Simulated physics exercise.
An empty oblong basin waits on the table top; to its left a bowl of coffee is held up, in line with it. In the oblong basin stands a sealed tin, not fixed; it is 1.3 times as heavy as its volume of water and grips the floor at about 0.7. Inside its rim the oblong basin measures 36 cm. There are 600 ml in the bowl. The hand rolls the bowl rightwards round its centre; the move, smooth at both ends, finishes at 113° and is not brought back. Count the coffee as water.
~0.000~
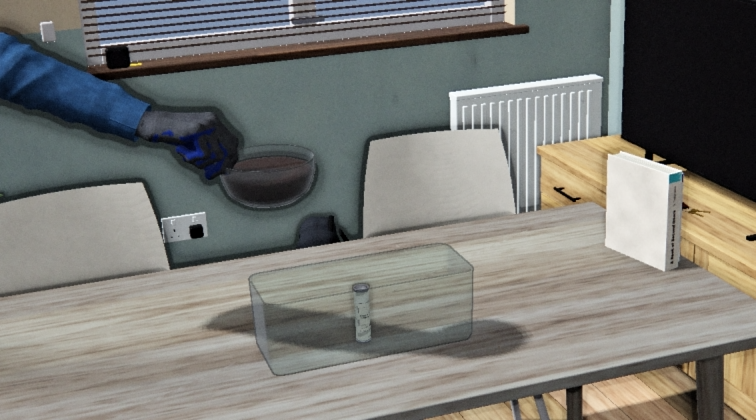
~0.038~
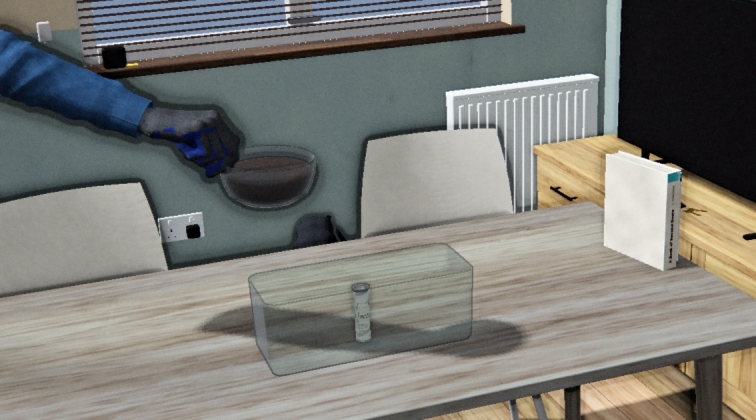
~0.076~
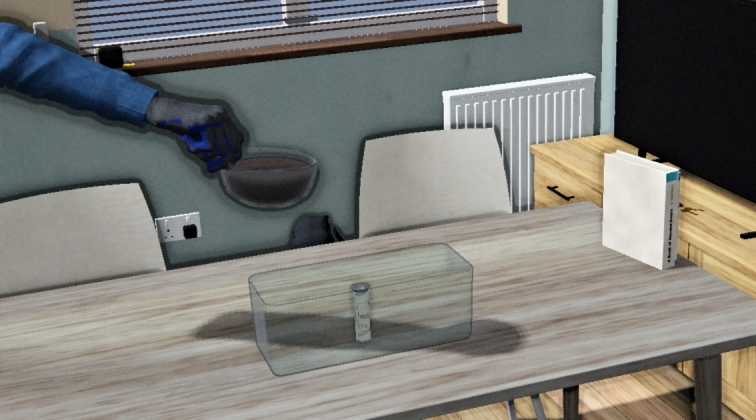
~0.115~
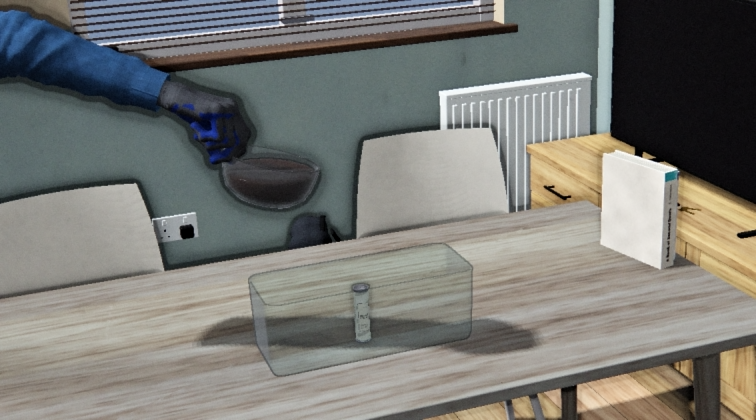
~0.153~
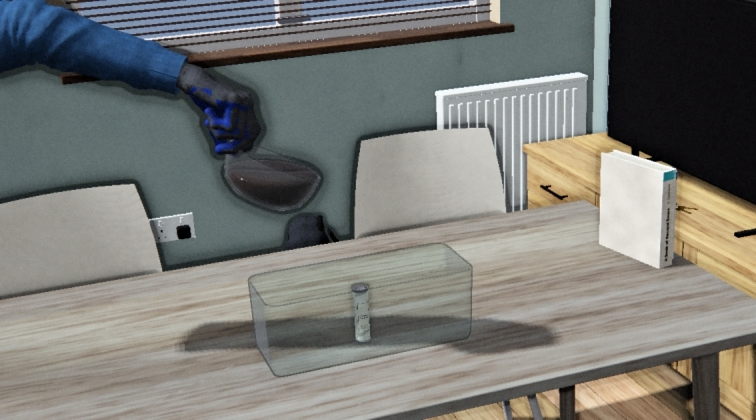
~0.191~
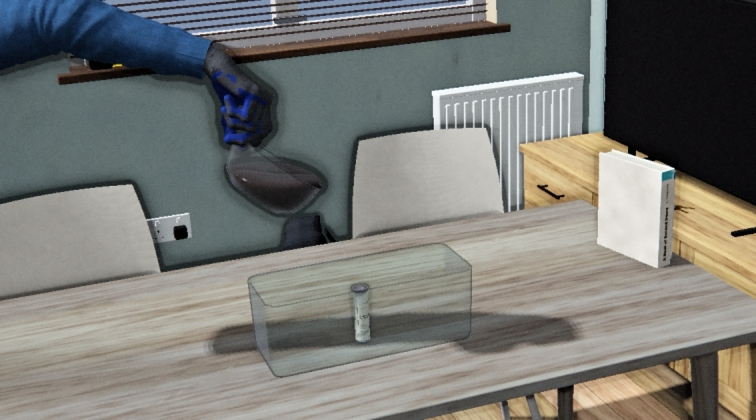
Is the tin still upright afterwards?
The tin falls.
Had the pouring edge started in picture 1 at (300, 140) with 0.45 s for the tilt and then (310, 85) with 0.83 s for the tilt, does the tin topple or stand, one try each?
First it goes over; then it keeps standing.
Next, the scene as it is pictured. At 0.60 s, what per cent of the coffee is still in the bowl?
About 0 per cent.
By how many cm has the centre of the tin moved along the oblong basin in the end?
About 8.5 cm.
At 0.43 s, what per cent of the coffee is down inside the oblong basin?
Near 34 in a hundred.
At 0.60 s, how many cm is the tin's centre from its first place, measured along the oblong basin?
Some 3 cm.
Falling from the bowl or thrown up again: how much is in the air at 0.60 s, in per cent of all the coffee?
Some 3 per cent.
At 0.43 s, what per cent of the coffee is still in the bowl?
Some 5 per cent.
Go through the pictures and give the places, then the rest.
In the first frame, it leans 0°; its right rim is at (313, 153); the coffee meets the walls at (223, 175) and (310, 163); the oblong basin's rim runs from (256, 291) to (460, 256); the tin's top is at (361, 290).
In the second frame, it leans 2°; its right rim is at (313, 154); the coffee meets the walls at (223, 175) and (310, 164).
In the third frame, it leans 7°; its right rim is at (315, 158); the coffee meets the walls at (224, 173) and (311, 165).
In the fourth frame, it leans 16°; its right rim is at (317, 166); the coffee meets the walls at (225, 171) and (313, 168).
In the fifth frame, it leans 27°; its right rim is at (317, 175); the coffee meets the walls at (227, 170) and (315, 171).
In the sixth frame, it leans 40°; its right rim is at (315, 187); the coffee meets the walls at (230, 170) and (305, 173); 4 per cent is over the edge.
Then, 0.43 s in, the tilt is 110° and 5 per cent is still to pour; the tin stands where it began.
Then, 0.60 s in, the tilt is 113° and 0 per cent is still to pour; the tin stands 3 cm from where it began.
Then, 0.77 s in, the tilt is 113° and 0 per cent is still to pour; the tin leans 52°.
Then, 0.97 s in, the tilt is 113° and 0 per cent is still to pour; the tin lies on its side.
Finally, the tin lies on its side.
